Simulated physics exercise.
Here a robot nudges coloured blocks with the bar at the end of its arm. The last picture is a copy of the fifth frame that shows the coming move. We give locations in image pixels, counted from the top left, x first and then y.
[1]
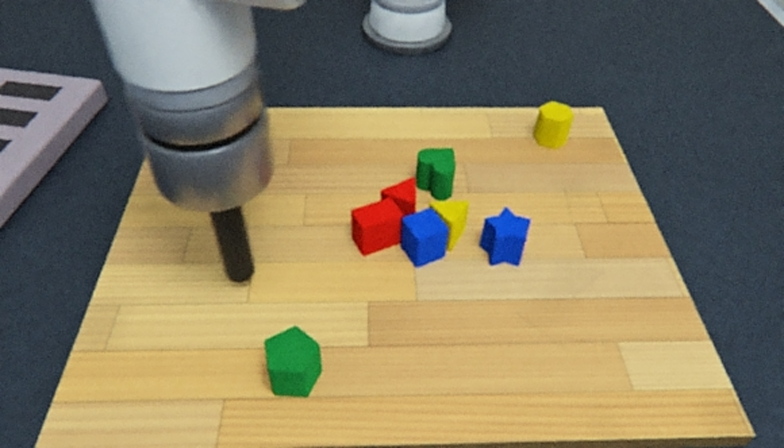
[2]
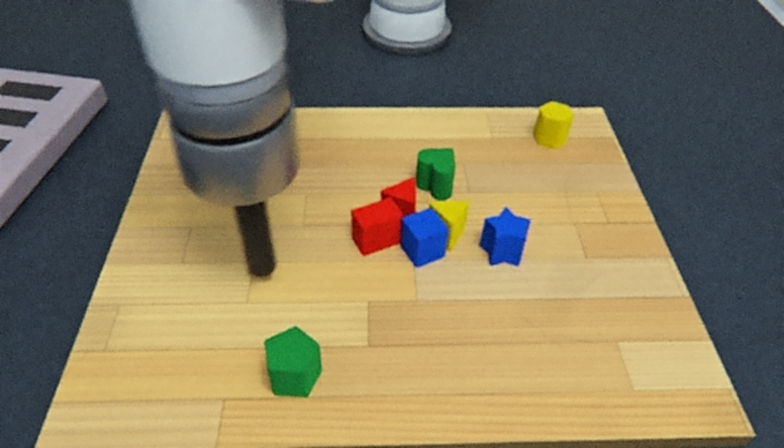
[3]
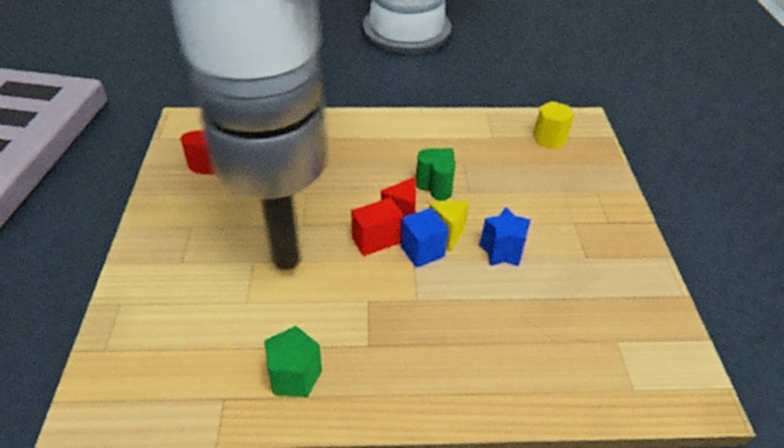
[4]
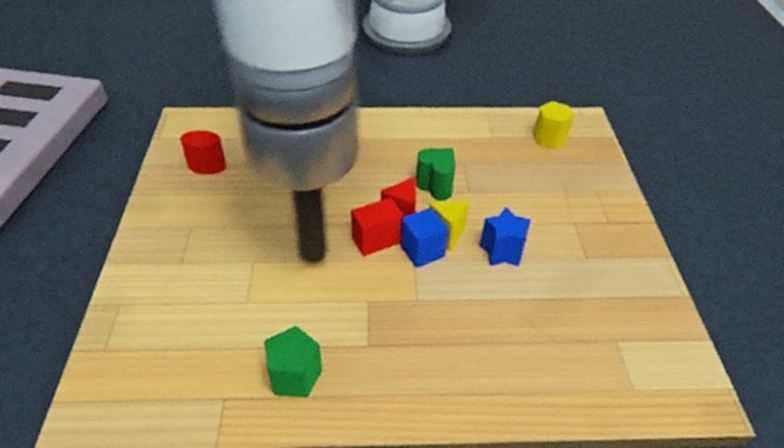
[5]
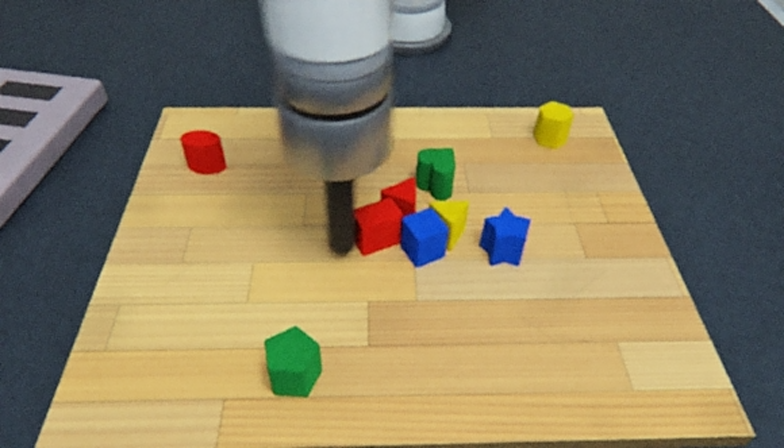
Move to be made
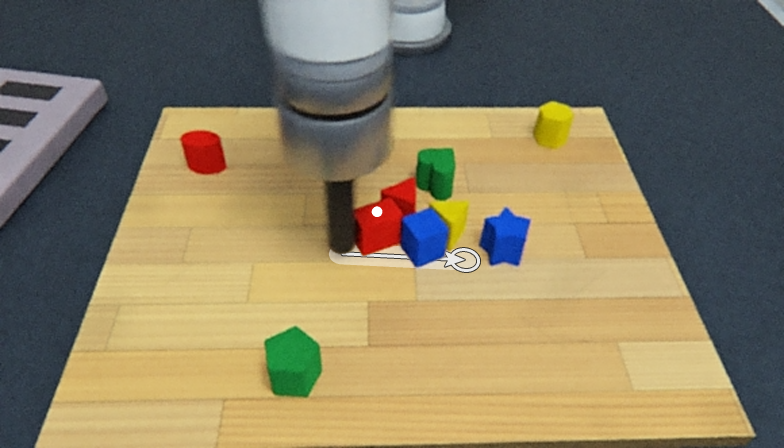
A robot arm with a black bar at its end moves steadily right across a wooden board, uncovering a red cylinder near the back left corner. The bar comes up beside the red block at the left of a cluster of coloured blocks, while all the blocks stay still.
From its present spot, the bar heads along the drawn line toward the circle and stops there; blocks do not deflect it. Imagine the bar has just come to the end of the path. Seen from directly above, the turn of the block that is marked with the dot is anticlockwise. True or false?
It is true.
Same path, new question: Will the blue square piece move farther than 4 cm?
Yes - that is the case.
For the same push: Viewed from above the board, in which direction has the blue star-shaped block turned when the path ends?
It goes round the way clock hands do.
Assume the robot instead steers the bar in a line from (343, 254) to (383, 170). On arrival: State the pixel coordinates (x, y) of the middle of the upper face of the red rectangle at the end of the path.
Expect it around (391, 201).
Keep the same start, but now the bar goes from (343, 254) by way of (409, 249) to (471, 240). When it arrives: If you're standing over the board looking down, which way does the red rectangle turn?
Looking from above, the answer is counterclockwise.
Drawn move, from (343, 254) to (465, 260); the dot is on the red rectangle.
On the path given first. One third of the way, bar at (384, 247); red rectangle at (399, 203), turned 30° anticlockwise; red triangular block at (410, 180).
Two thirds of the way, bar at (425, 249); red rectangle at (403, 200), turned 45° anticlockwise; red triangular block at (411, 177); blue square piece at (456, 219), turned 15° anticlockwise; yellow triangular block at (471, 201).
At the end, bar at (466, 251); red rectangle at (403, 200), turned 45° anticlockwise; red triangular block at (411, 177); blue square piece at (479, 211), turned 40° anticlockwise; yellow triangular block at (482, 190), turned 30° anticlockwise; blue star-shaped block at (517, 219), turned 40° clockwise.
